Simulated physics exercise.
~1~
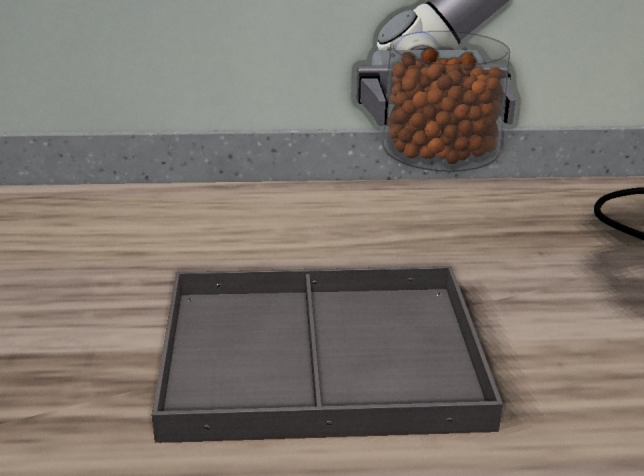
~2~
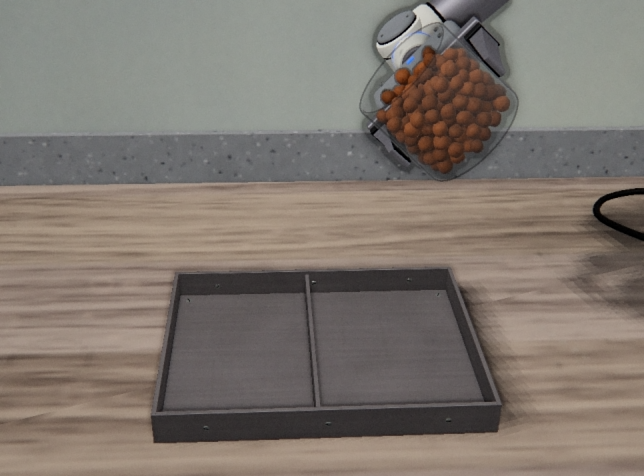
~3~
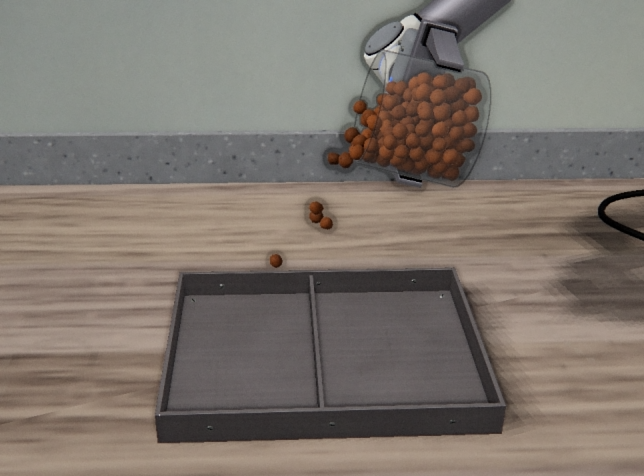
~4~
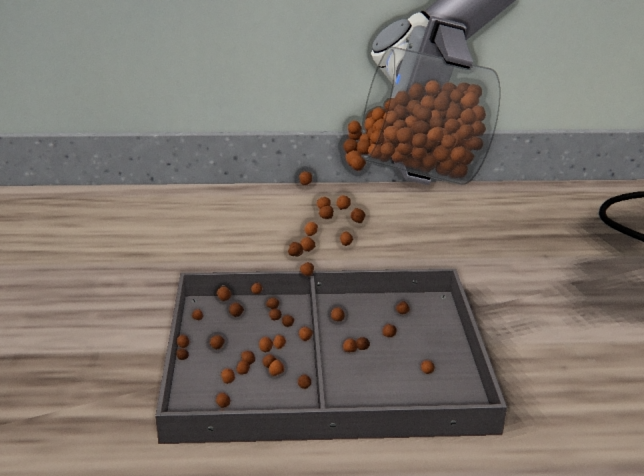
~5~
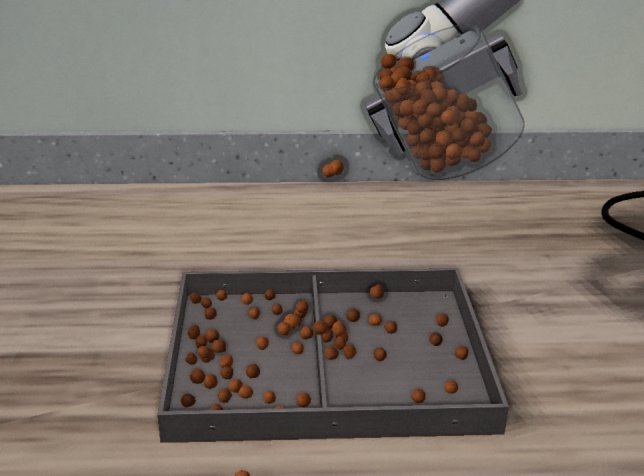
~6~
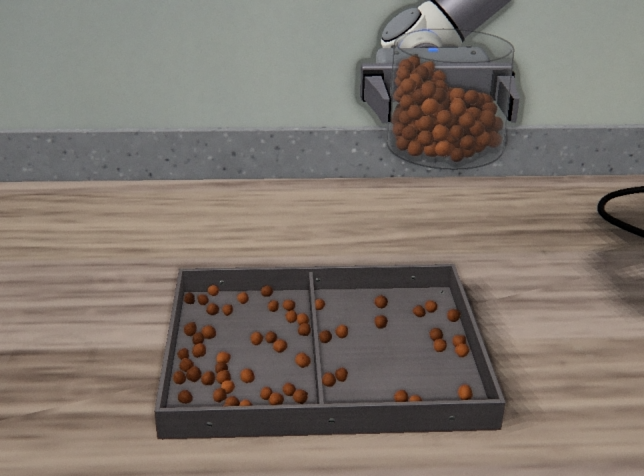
Robot arm tilting a clear tumbler of hazelnuts, spilling some across both sides of a divided grey tray, then righting it still well filled.
